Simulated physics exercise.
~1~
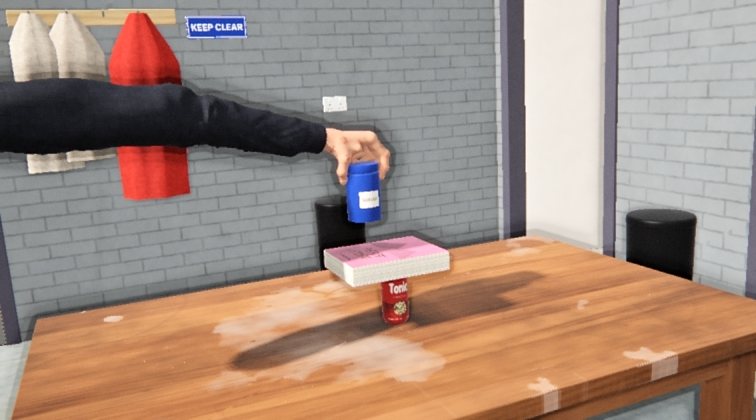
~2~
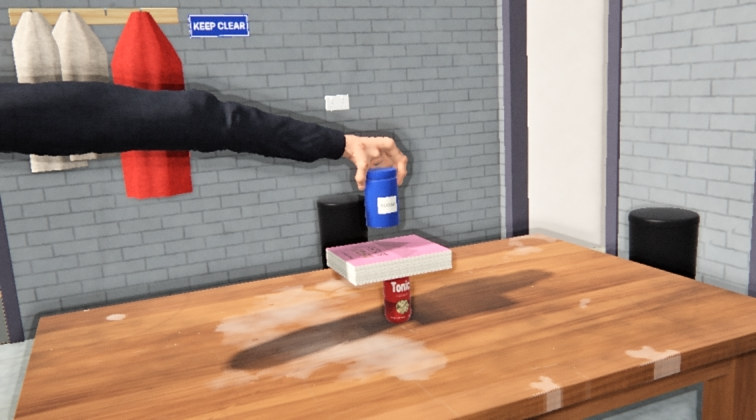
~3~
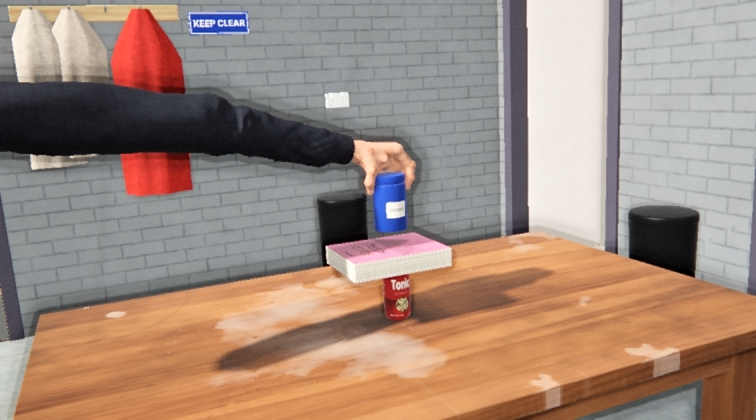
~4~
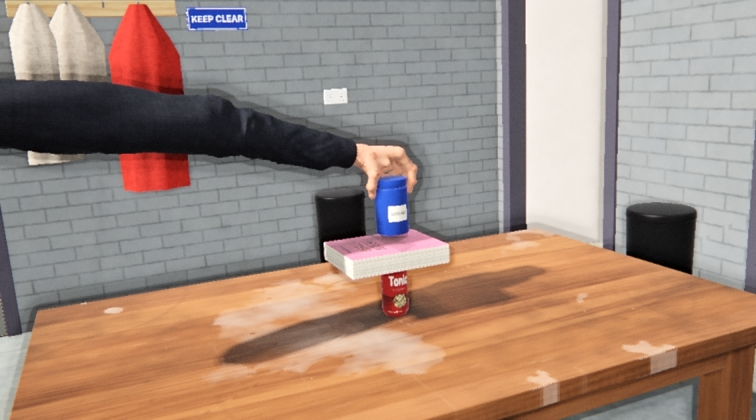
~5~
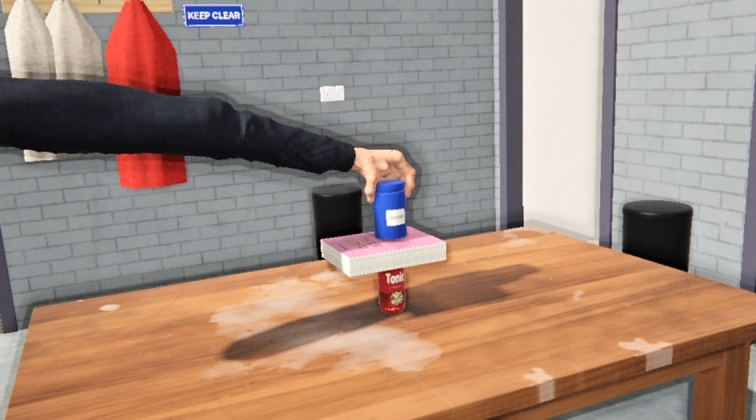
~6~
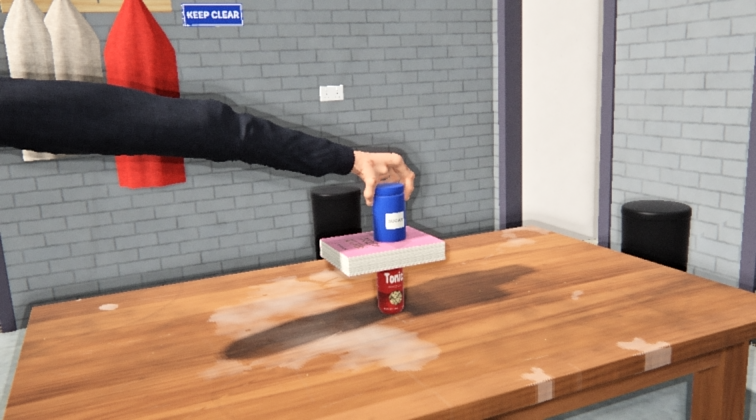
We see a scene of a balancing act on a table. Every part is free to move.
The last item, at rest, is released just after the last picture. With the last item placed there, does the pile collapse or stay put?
The stack stays upright.
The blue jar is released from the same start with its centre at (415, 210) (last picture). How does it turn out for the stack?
After that, it remains intact.
Then, 0.30 s on from there, no change.
Then, 0.70 s on from there, blue jar resting near (389, 212).
In the end, all 3 unmoved. At the end, from the last picture's camera, blue jar near (389, 212). The stack keeps its balance.
